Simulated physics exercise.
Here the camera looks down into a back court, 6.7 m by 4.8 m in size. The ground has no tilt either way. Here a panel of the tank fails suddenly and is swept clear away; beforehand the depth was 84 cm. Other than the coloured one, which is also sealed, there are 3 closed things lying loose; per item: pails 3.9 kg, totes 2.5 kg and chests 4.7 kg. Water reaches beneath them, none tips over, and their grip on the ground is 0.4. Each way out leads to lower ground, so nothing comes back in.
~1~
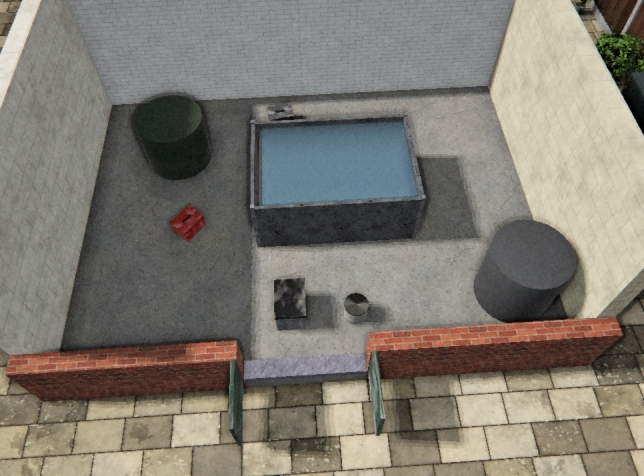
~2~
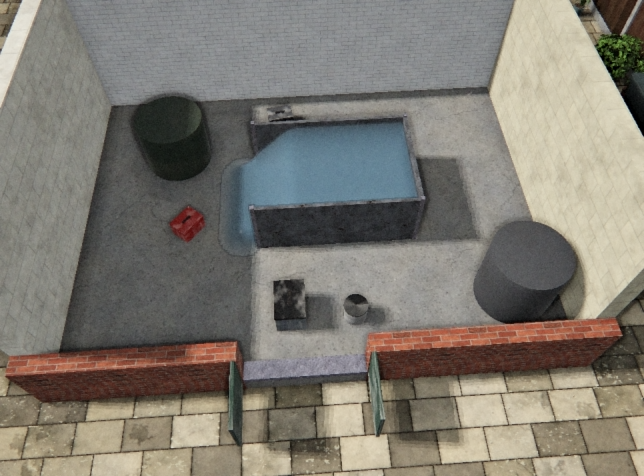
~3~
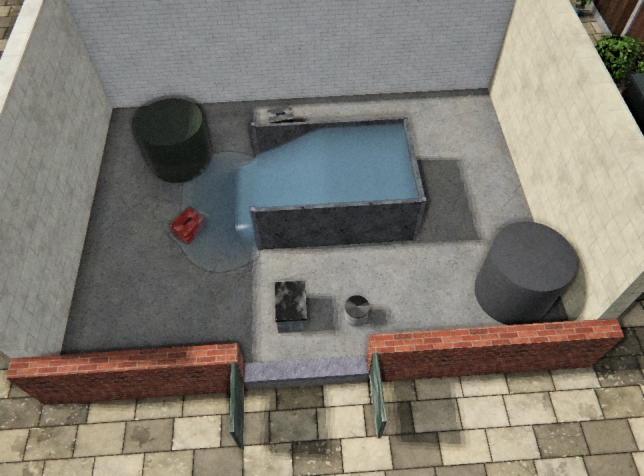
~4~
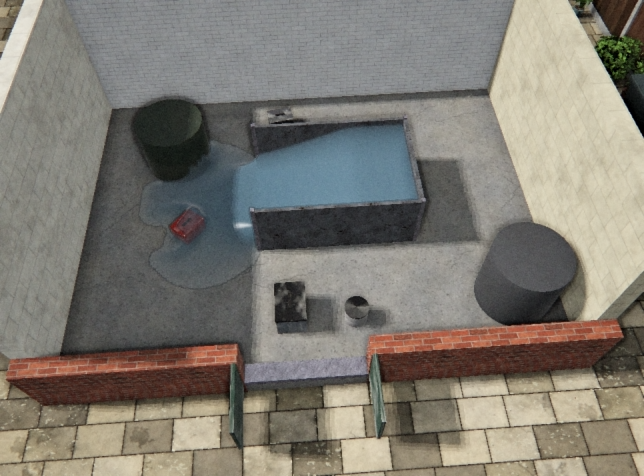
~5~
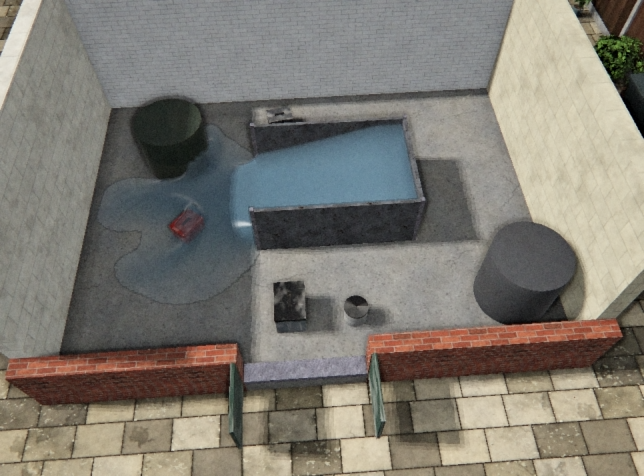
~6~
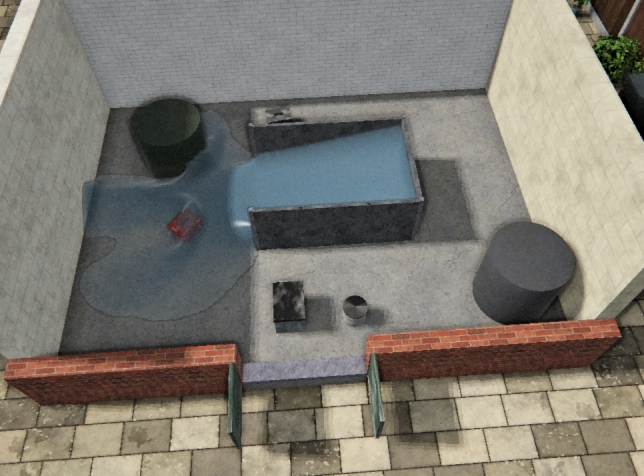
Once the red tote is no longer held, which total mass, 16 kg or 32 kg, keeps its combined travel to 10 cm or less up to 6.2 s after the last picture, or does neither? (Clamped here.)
I expect both figures to fall short.
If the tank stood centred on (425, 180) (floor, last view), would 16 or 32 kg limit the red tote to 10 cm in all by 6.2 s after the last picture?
Then, put simply, both options fail.
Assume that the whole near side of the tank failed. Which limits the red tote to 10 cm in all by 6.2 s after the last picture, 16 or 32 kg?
So the lighter choice.
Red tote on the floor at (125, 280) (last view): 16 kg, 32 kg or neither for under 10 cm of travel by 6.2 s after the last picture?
Both fall short.
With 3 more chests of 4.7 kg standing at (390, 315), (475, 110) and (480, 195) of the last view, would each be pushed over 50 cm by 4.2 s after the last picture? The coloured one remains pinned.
Each in turn: Further than that, not that far, not that far.
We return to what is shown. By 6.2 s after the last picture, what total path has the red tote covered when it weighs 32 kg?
Roughly 600 centimetres altogether.
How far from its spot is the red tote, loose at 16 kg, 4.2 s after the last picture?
I'd put it at roughly 450 cm.
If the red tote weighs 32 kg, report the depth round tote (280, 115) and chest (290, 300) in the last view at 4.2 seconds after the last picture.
First about 8 cm, second about 10 cm.
Then, 0.6 s after the last picture the red tote would be 140 cm from its start with 16 kg and 141 cm from its start with 32 kg; 20 cm of water round it then.
Then, 2.3 s after the last picture the red tote would be 200 cm from its start with 16 kg and 199 cm from its start with 32 kg; 25 cm of water round it then.
Then, 4.2 s after the last picture the red tote would be 433 cm from its start with 16 kg and 235 cm from its start with 32 kg; 7 cm of water round it then.
Then, 6.2 s after the last picture the red tote would be 440 cm from its start with 16 kg and 239 cm from its start with 32 kg; 5 cm of water round it then.
